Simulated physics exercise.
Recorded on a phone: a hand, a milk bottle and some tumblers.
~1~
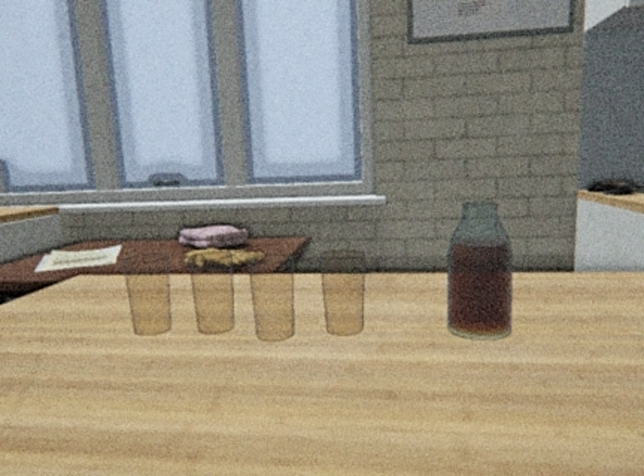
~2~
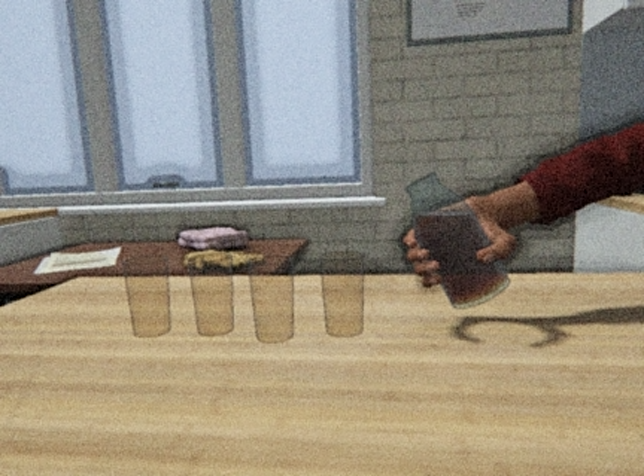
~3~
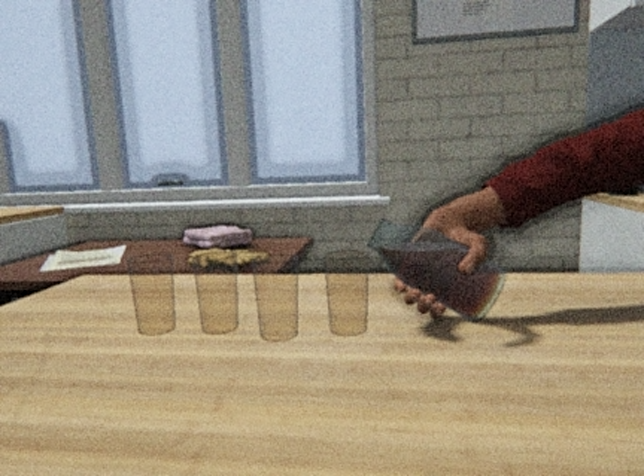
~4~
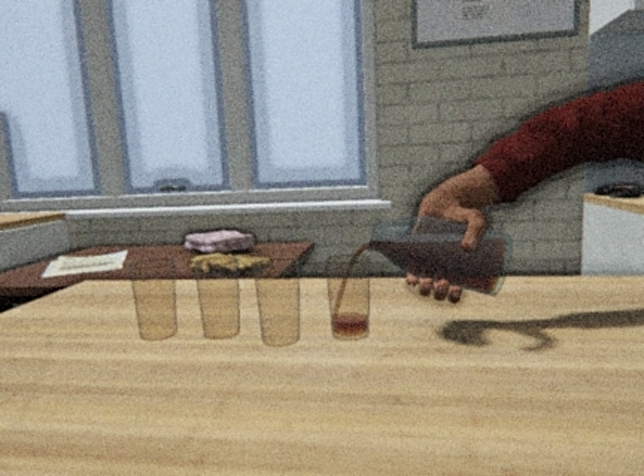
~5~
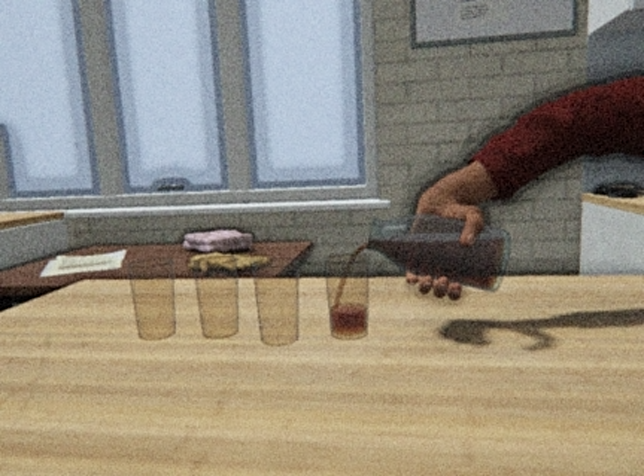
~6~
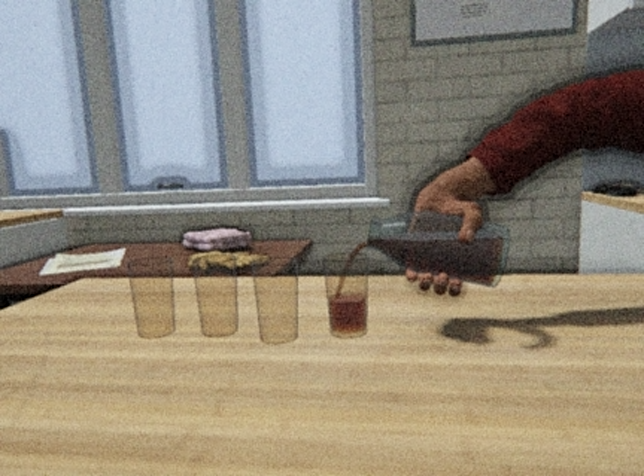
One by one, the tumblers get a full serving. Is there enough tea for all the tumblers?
Insufficient.
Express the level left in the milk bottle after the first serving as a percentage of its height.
My estimate is close to 45 in a hundred.
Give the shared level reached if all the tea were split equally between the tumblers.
Somewhere near 65 per cent, I'd say.
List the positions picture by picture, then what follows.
In the first picture, nothing is moving yet; milk bottle (479, 265) about two thirds full; four tumblers, the last at (149, 292).
In the second picture, the milk bottle is picked up; milk bottle (449, 235) tipped 25° with all of its load; the first is empty.
In the third picture, the milk bottle leans over the first tumbler; milk bottle (429, 262) tipped 60° with all of its load; four tumblers, the last at (153, 292).
In the fourth picture, the tea is flowing; milk bottle (433, 250) tipped 75° with nearly all of its load; the first is nearly empty.
In the fifth picture, the tea is flowing; milk bottle (432, 247) tipped 75° with nearly all of its load; four tumblers, the last at (154, 297).
In the sixth picture, the tea is flowing; milk bottle (431, 244) tipped 80° with nearly all of its load; the first is about half full.
Next, the first is about two thirds full.
After that, the first is done and the milk bottle has about two thirds of its load.
Finally, the milk bottle is empty with two filled and the next at about three quarters of a serving.
